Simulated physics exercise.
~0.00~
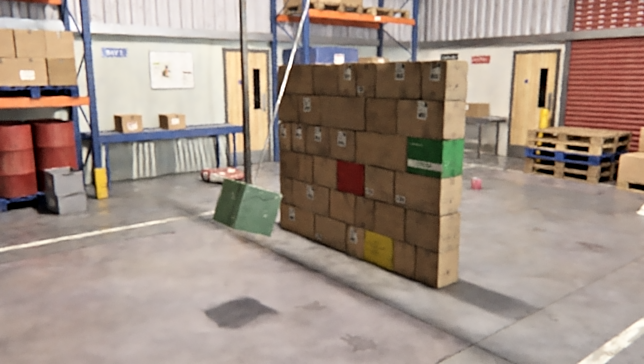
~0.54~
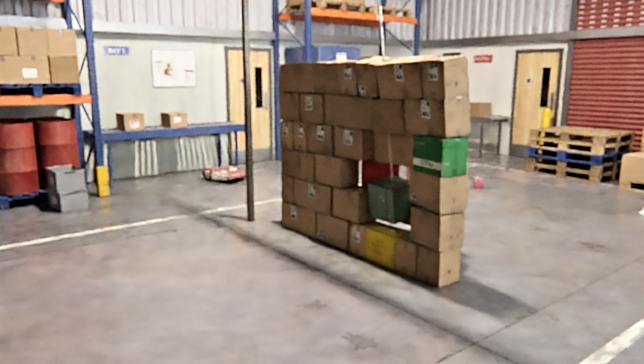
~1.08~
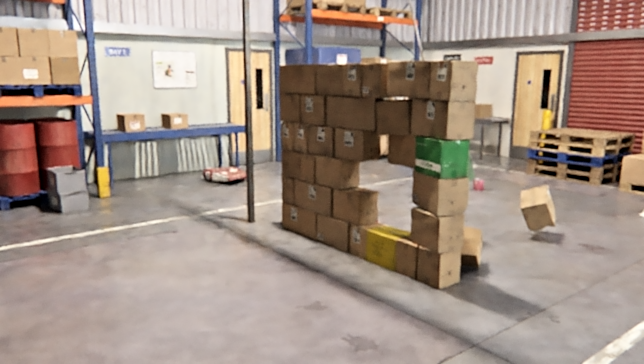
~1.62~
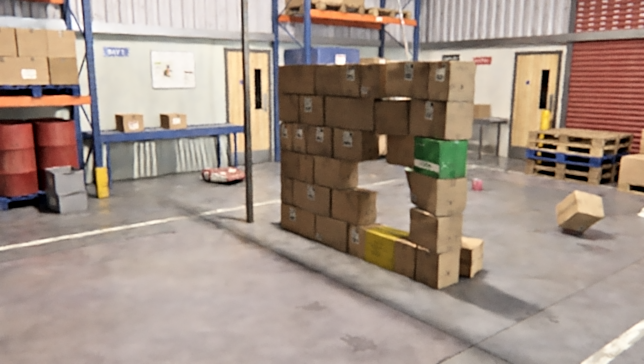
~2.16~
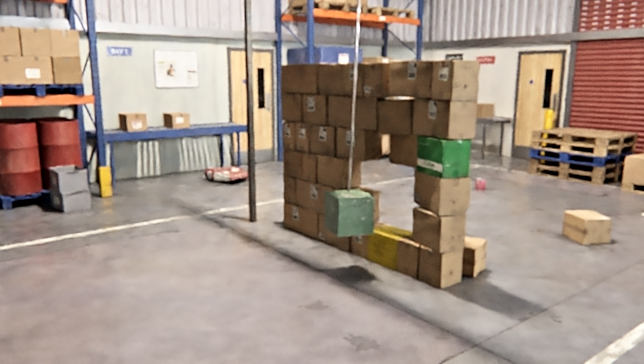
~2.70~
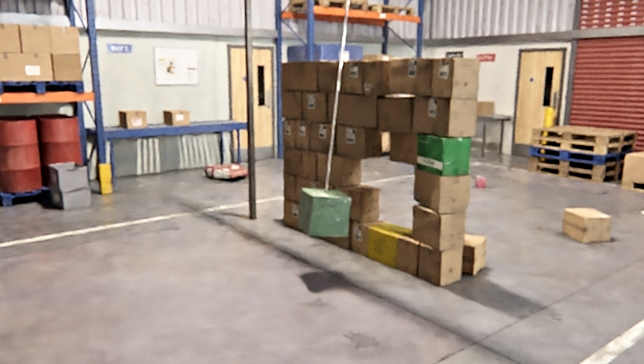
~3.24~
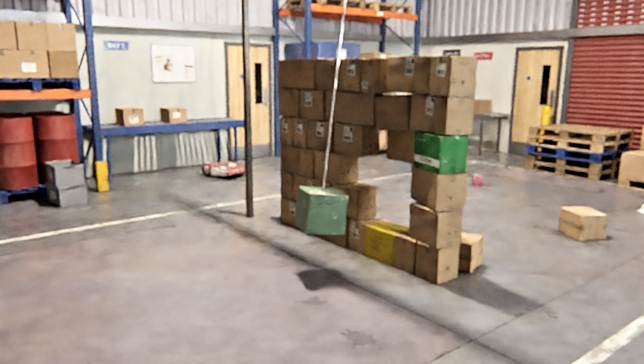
The clip shows a green block on a line swinging into a wall of cardboard cartons in a warehouse, punching a hole and sending one carton tumbling right, before swinging back to rest against the wall's front, with the upper cartons and green carton still standing.
